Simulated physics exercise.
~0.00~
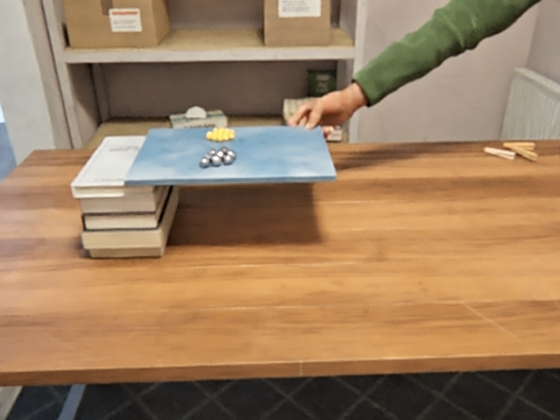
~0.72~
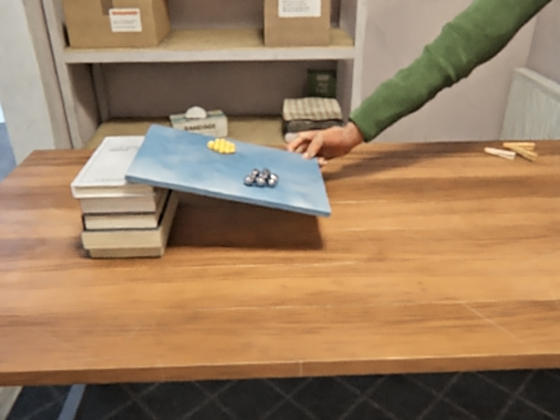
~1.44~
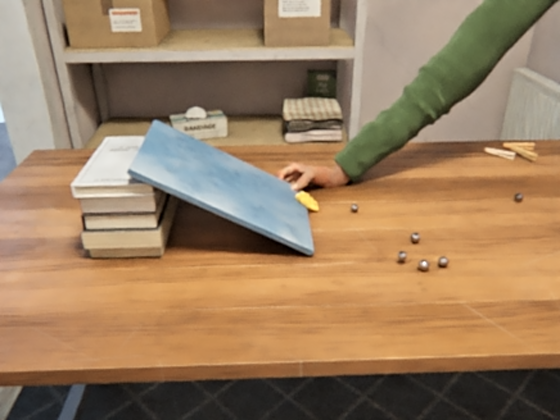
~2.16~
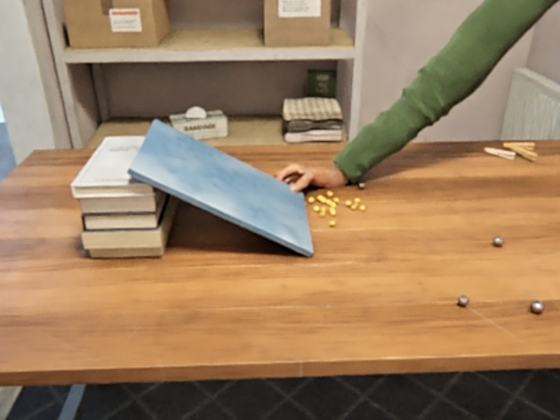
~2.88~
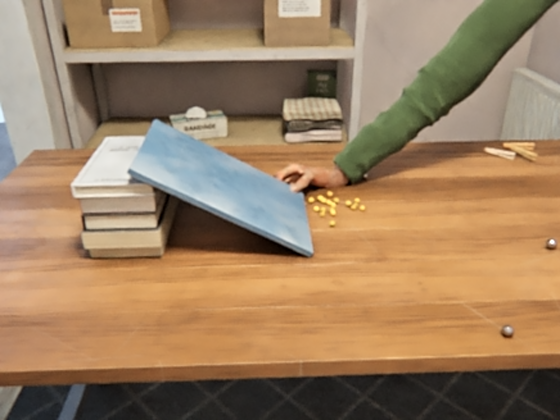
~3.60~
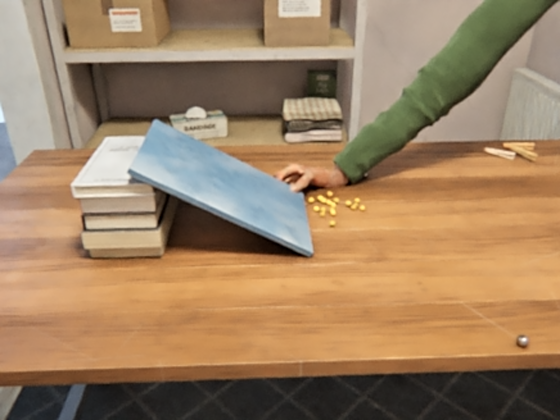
The clip opens on a blue board resting at its left end on a stack of books on a wooden table, with a hand in a green sleeve holding up its right end. A cluster of small yellow pieces sits behind a cluster of dark, shiny balls. The hand lowers its end, and the balls slip down the board before the yellow pieces do. As the board reaches the table, the balls roll off to the right, and the yellow pieces spill out beside the hand. The yellow ones stay near the board, while the balls travel much farther, leaving one in view near the front right edge.
